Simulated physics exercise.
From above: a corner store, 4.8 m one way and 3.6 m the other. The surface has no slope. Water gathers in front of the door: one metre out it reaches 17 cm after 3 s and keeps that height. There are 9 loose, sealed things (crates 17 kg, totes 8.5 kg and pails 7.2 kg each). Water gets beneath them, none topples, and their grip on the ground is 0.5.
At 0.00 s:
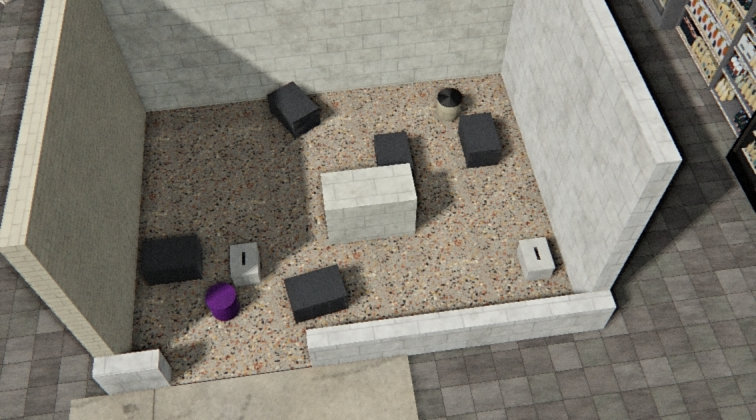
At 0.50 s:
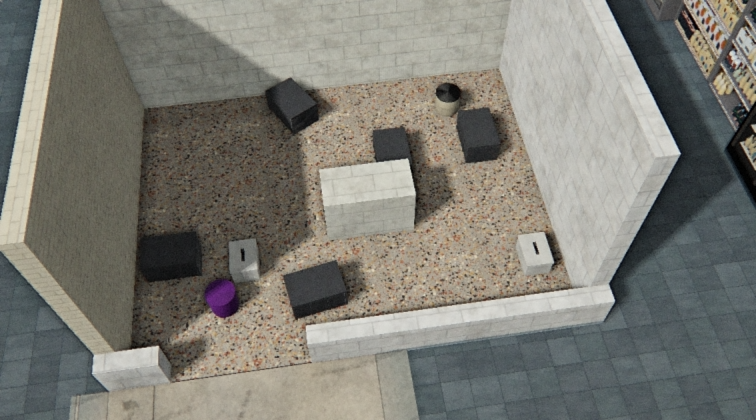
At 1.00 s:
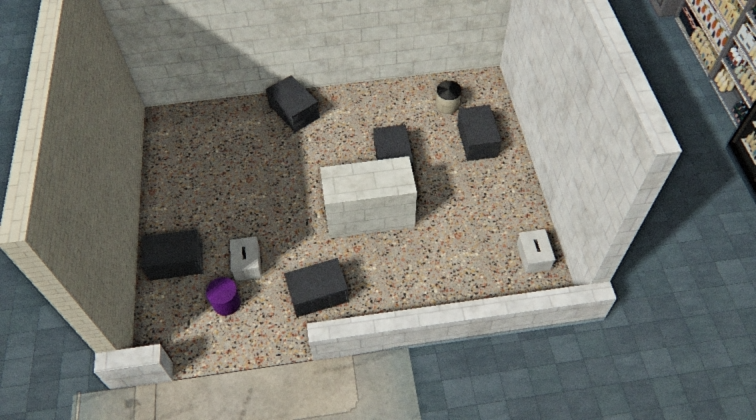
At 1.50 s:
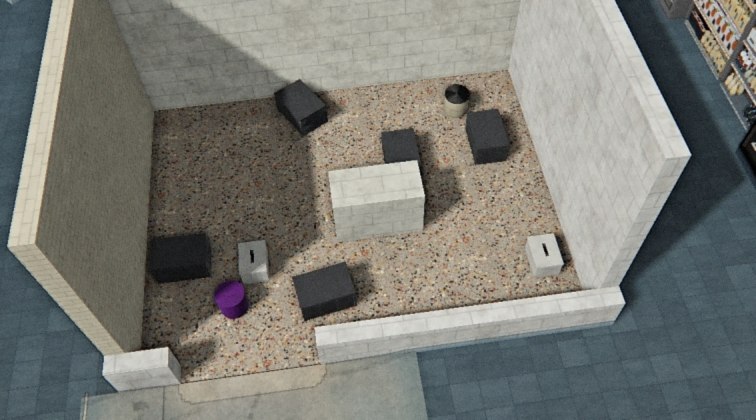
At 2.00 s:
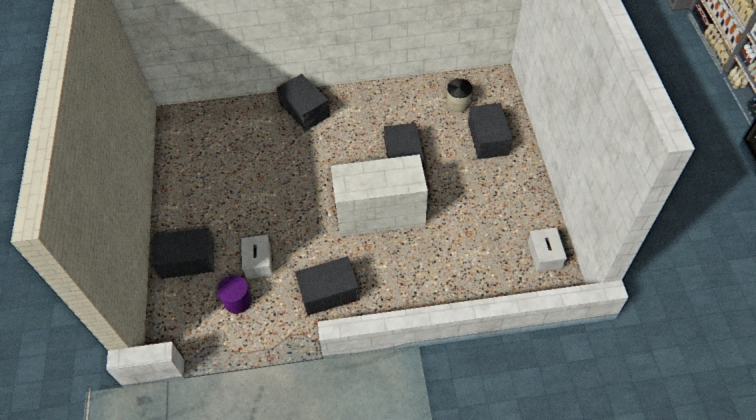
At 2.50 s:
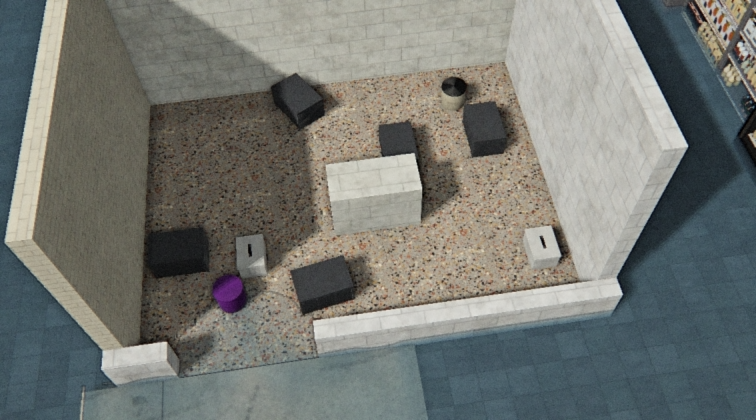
Water darkens the paving outside and creeps in at the doorway while the boxes stay still.
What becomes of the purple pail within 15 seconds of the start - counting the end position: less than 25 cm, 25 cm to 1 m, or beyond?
The purple pail ends far away.
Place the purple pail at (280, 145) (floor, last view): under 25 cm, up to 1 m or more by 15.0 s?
It ends far away.
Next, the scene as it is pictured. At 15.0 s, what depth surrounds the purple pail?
About 12 cm.
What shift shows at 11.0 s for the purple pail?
About 300 cm.
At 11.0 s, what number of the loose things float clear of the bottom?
5 of them.
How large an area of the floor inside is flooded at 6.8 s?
Some 12 m2.
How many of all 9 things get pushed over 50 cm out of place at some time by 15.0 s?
I count 9.
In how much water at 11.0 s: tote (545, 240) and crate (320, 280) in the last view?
Roughly 6 and 4 cm.
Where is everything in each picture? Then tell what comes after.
The first frame shows the purple pail at (221, 296), on the bottom; 0.0 m2 under water; 0 of 9 have shifted.
The second frame shows the purple pail at (220, 292) rests on the ground; water covers 0.0 m2; 0 of 9 have shifted.
The third frame shows the purple pail at (221, 291), on the bottom; 0.0 m2 under water; 0 of 9 have shifted.
The fourth frame shows the purple pail at (229, 294) rests on the ground; 0.0 m2 under water; 0 of 9 have shifted.
The fifth frame shows the purple pail at (232, 289), on the bottom; 0.0 m2 under water; 0 of 9 have shifted.
The sixth frame shows the purple pail at (227, 288) rests on the ground; 0.7 m2 under water; 0 of 9 have shifted.
After 3.5 s the purple pail is near (212, 266), 0.3 m from its start, aground; 0 afloat.
After 6.8 s the purple pail is near (213, 122), 2.3 m from its start, aground; 1 afloat.
After 11.0 s the purple pail is near (310, 96), 2.8 m from its start, afloat; 5 afloat.
After 15.0 s the purple pail is near (472, 107), 3.7 m from its start, afloat; 9 afloat.
